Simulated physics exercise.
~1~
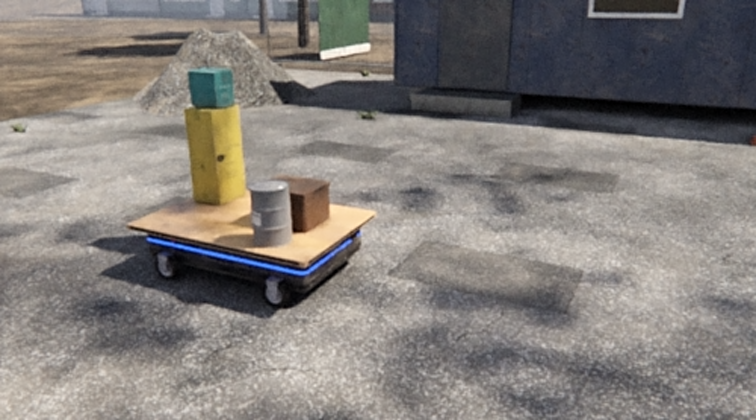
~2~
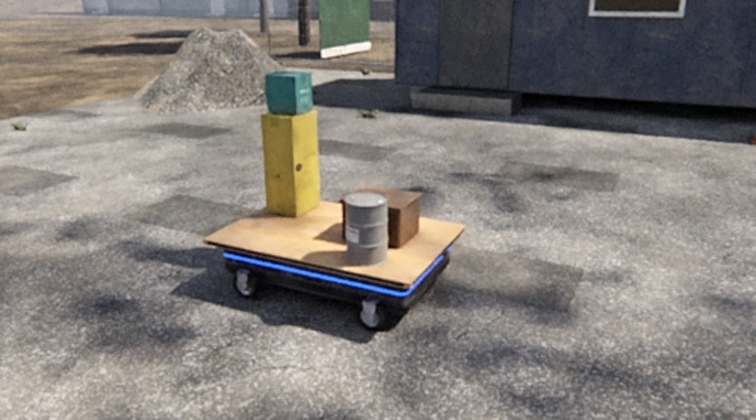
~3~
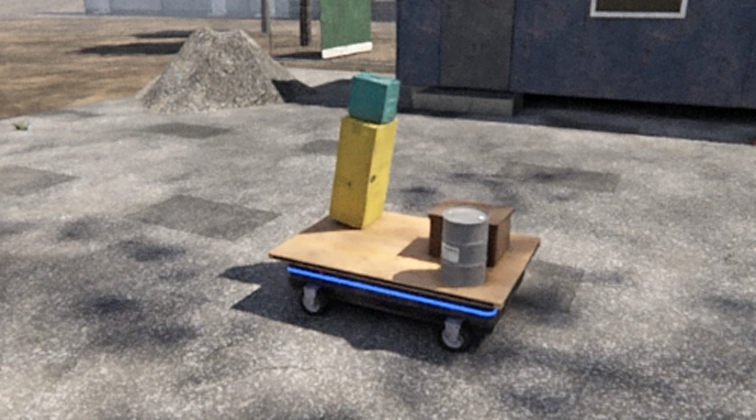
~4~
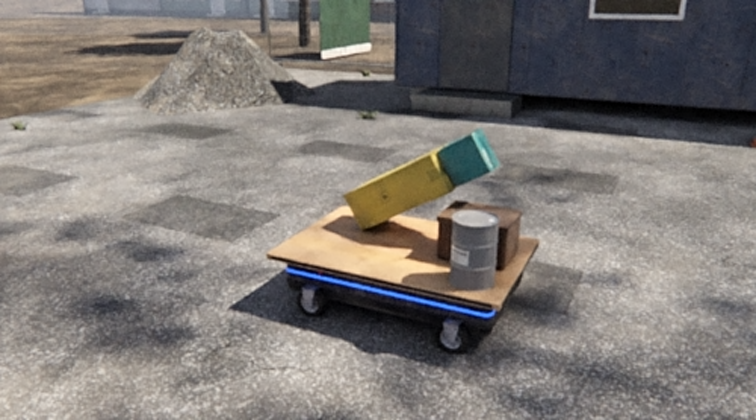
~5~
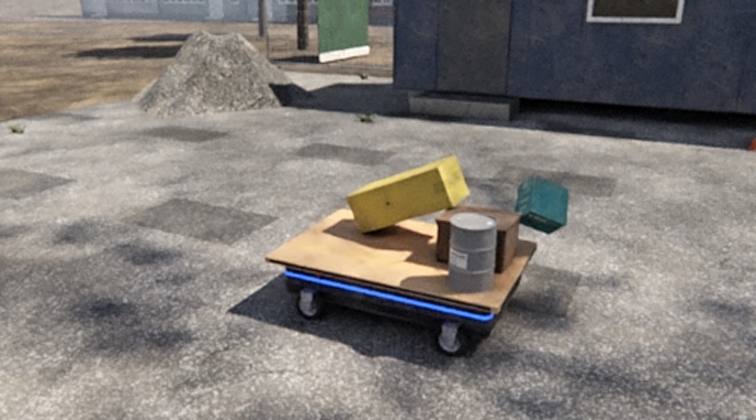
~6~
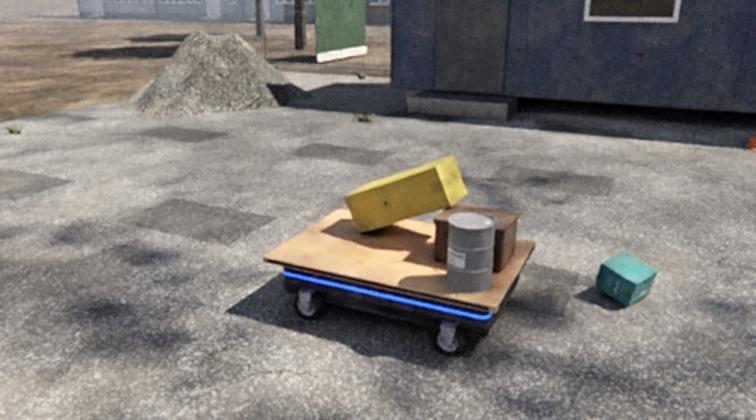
A flat cart carrying a yellow box topped by a turquoise parcel, a grey canister and a brown tote rolled right and stopped; the yellow box toppled against the tote, and the parcel tumbled off the right side onto the ground.
